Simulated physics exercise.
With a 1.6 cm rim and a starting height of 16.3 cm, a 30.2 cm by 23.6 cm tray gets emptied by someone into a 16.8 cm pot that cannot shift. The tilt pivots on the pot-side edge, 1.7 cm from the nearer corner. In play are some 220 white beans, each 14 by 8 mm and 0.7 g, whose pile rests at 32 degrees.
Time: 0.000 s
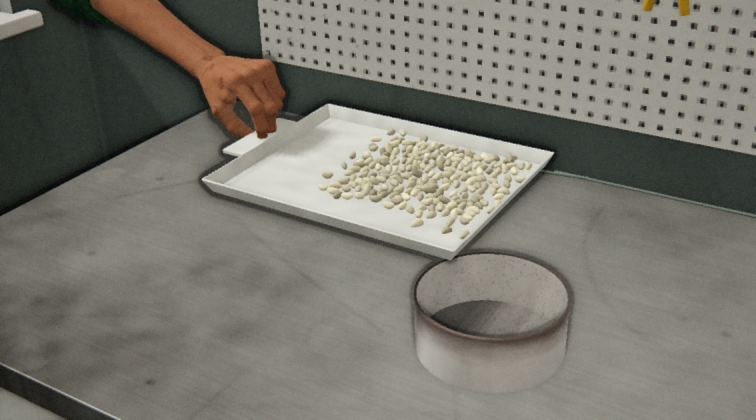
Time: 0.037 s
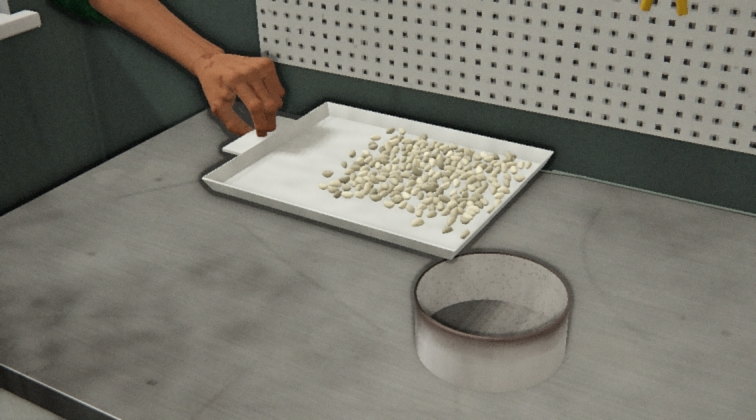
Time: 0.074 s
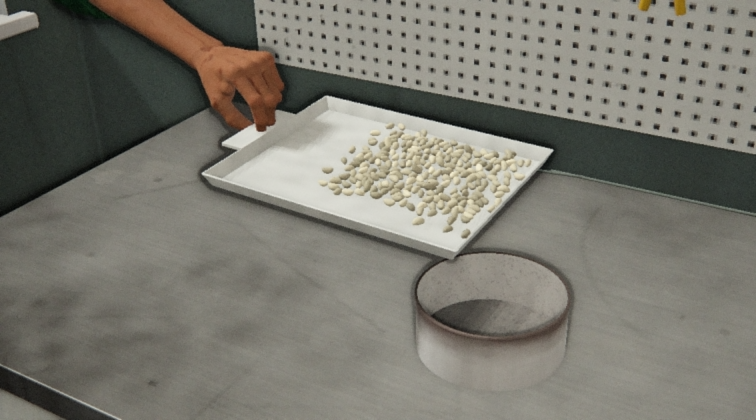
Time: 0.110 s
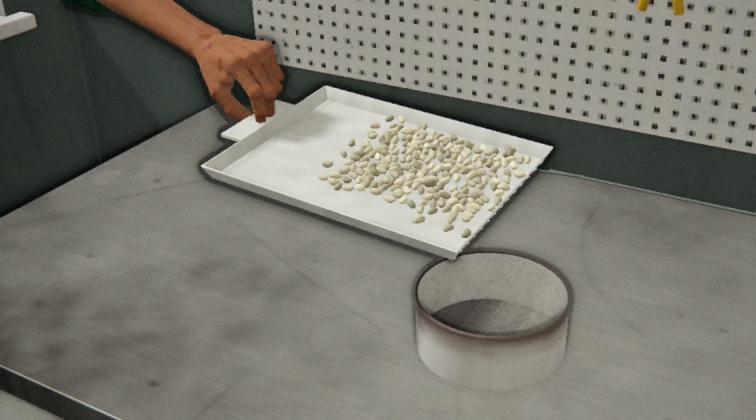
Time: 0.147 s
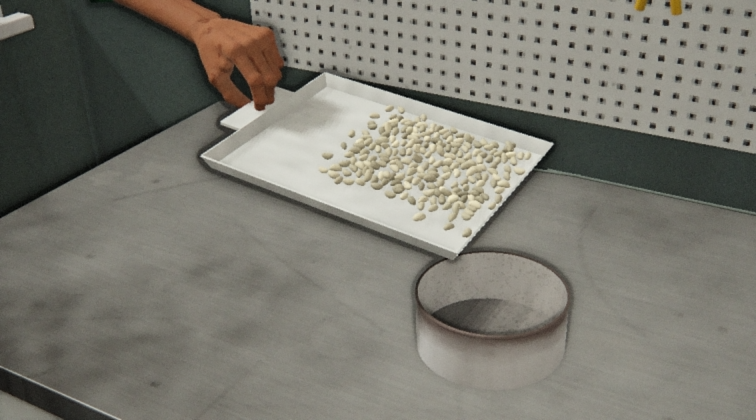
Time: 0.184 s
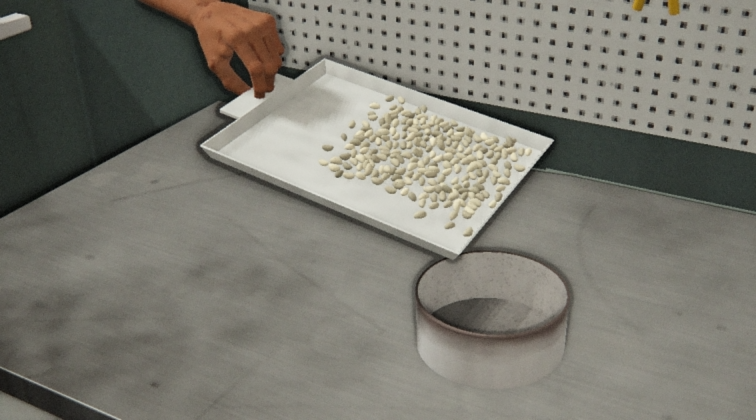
A hand gripping the handle of a white tray of pale beans, slowly raising its left side beside a round pot.
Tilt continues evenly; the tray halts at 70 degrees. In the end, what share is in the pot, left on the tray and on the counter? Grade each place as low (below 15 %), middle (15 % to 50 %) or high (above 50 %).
Pot - middle; tray - low; counter - high.
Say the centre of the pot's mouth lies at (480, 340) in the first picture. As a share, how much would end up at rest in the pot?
Share in pot at that spot: Some 90 in a hundred.
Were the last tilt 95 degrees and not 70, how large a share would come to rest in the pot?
That comes out at some 20 per cent.
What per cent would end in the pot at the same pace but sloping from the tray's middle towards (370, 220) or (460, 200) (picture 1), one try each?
Near 0 and 45 per cent, in that order.
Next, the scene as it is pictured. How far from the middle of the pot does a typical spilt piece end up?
Roughly 18 centimetres.
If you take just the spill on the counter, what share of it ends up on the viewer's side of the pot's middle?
Roughly 100 per cent.
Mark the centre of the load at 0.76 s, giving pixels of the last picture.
Look near (492, 212) in the last picture.
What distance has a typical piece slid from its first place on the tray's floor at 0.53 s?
4 cm.
After 0.53 s, tilt 39 degrees; the tray holds 100 %, the pot 0 %.
After 0.76 s, tilt 58 degrees; the tray holds 75 %, the pot 0 %.
After 1.11 s, tilt 70 degrees; the tray holds 10 %, the pot 20 %.
By 2.4 s all is still; pot 25 %, tray 0 %, counter 75 %.
